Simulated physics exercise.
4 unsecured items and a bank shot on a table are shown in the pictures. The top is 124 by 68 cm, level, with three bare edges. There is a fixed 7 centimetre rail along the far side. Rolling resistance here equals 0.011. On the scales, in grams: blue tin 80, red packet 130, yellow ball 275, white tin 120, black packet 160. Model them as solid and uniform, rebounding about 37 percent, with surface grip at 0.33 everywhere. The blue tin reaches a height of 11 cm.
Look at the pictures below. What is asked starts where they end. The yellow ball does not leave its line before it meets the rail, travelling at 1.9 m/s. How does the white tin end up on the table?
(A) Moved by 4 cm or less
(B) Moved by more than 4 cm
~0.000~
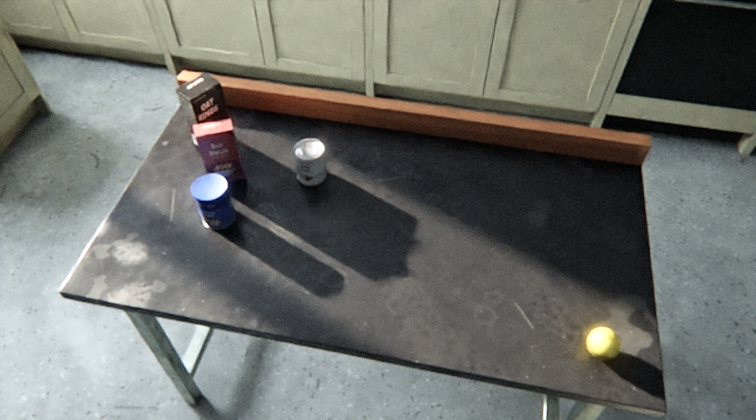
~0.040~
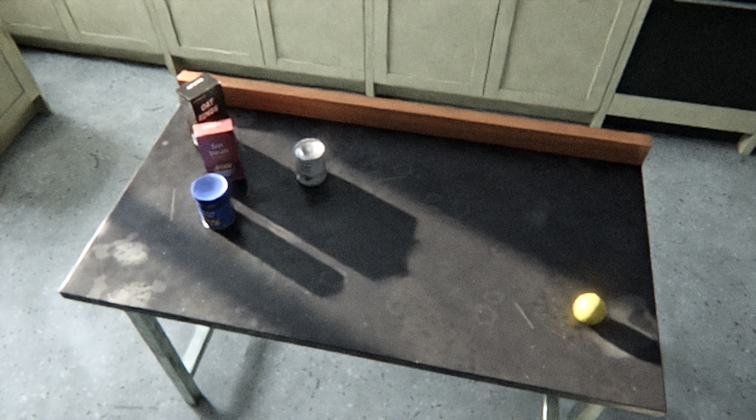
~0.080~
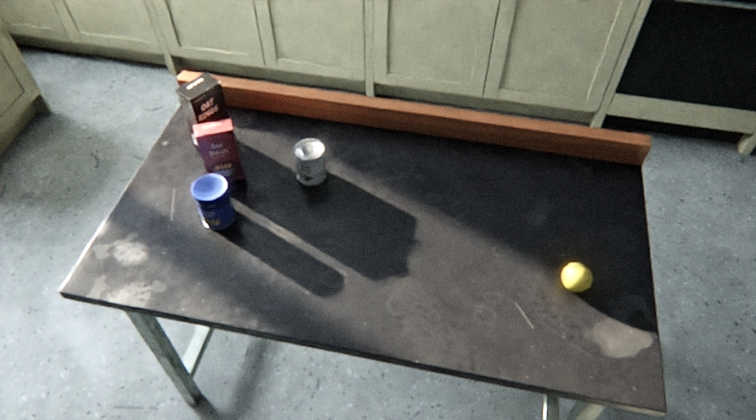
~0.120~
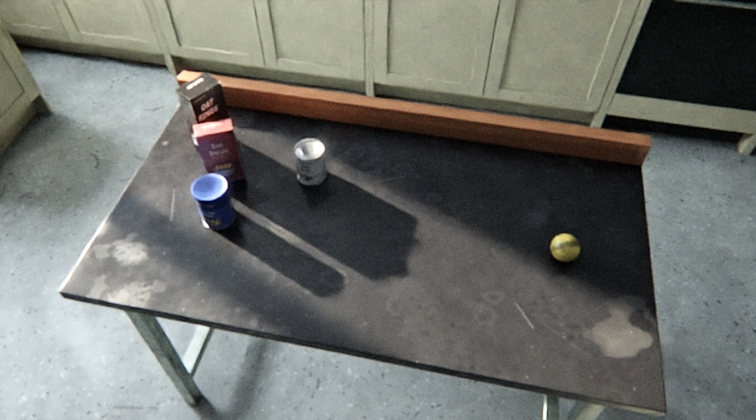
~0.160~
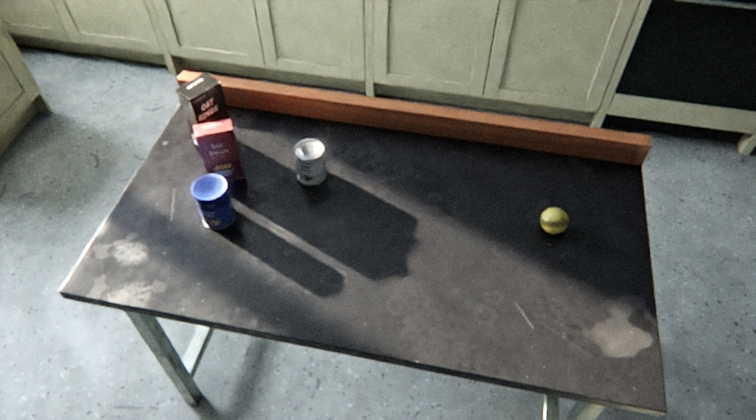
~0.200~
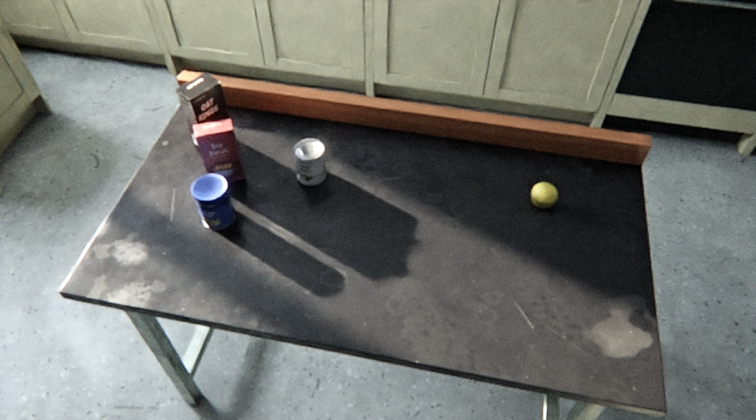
Option A: Moved by 4 cm or less.
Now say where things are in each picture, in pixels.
In the first frame, yellow ball (604, 344); white tin (311, 163).
In the second frame, yellow ball (590, 309); black packet (207, 117).
In the third frame, yellow ball (577, 277); red packet (220, 153).
In the fourth frame, yellow ball (565, 248); blue tin (214, 202).
In the fifth frame, yellow ball (555, 221); black packet (207, 117).
In the sixth frame, yellow ball (544, 195); white tin (311, 163).
After 1.10 s, yellow ball near (375, 196).
After 2.60 s, yellow ball near (120, 260).
In the end (3.5 s), all 4 under 4 cm from the start. At the end, from the last picture's camera, white tin near (311, 163).
